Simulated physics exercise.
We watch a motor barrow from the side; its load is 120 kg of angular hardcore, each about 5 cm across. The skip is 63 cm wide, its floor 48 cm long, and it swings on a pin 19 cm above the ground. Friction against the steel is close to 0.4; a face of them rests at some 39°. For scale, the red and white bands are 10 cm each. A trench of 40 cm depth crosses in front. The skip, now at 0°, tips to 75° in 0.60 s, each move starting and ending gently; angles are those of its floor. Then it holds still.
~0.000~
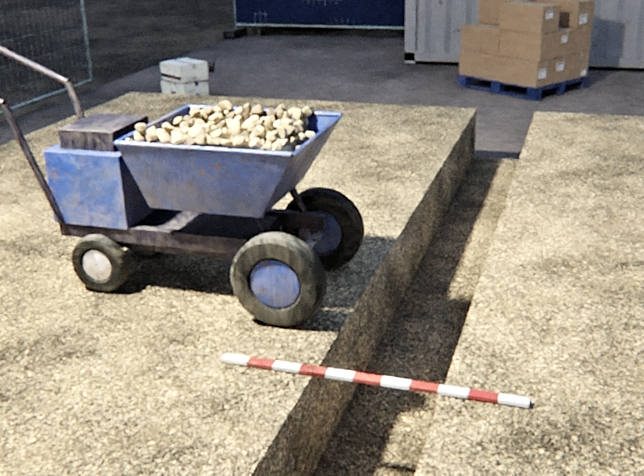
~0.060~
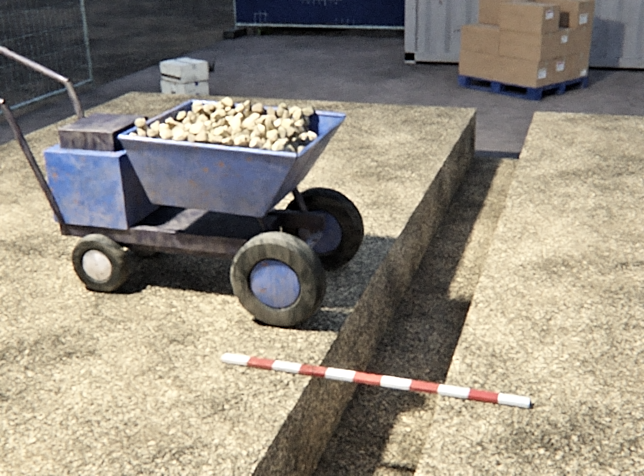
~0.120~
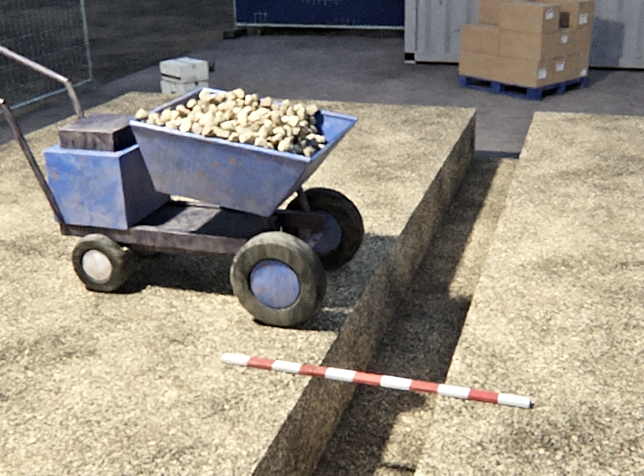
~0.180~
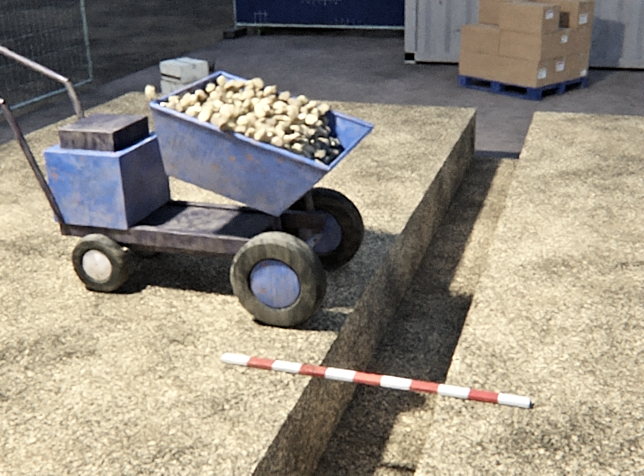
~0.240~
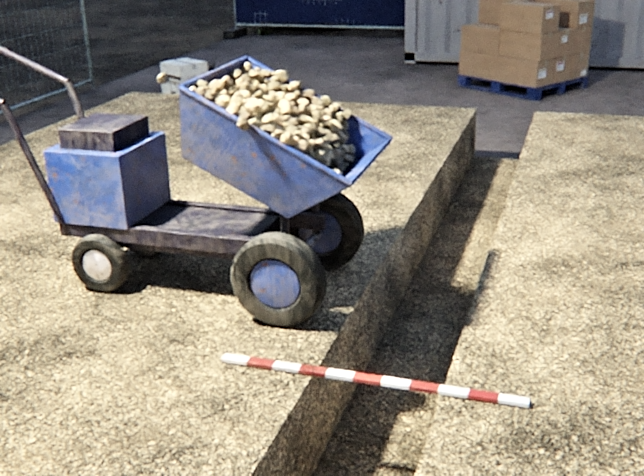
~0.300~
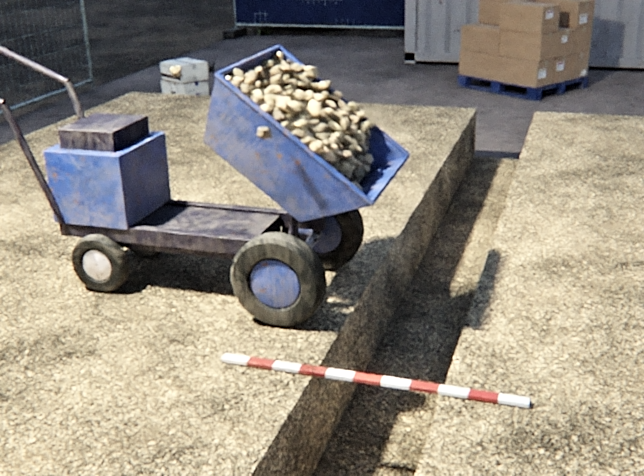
A blue motor barrow with dark wheels, its skip heaped with pale stones, stands on gravelly ground in a yard, seen from the side and slightly above. A trench crosses to its right, with a red and white banded pole lying over it and boxes on a blue pallet behind. The skip tilts steadily steeper towards the right, its stones shifting with it, while the chassis and camera stay still.
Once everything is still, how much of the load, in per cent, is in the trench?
Some 31 per cent of it.
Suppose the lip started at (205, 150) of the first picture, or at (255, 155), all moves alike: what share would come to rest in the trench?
About 90 and 65 per cent.
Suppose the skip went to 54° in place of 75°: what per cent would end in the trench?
Then about 10 per cent.
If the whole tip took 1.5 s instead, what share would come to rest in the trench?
In that case some 60 per cent.
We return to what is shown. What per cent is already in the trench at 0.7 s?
About 10 per cent by then.
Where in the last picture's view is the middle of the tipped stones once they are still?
Their middle is at about (510, 312).
After 0.4 s the floor is at 63°; 100 % in the skip; the foremost stones are at (415, 207).
After 0.7 s the floor is at 75°; 53 % in the skip, 8 % in the trench, 38 % past the trench; the foremost stones are at (540, 323).
After 1.0 s the floor is at 75°; 18 % in the skip, 19 % in the trench, 63 % past the trench; the foremost stones are past the picture's edge.
After 3.0 s the floor is at 75°; 8 % in the skip, 31 % in the trench, 61 % past the trench; the foremost stones are past the picture's edge.
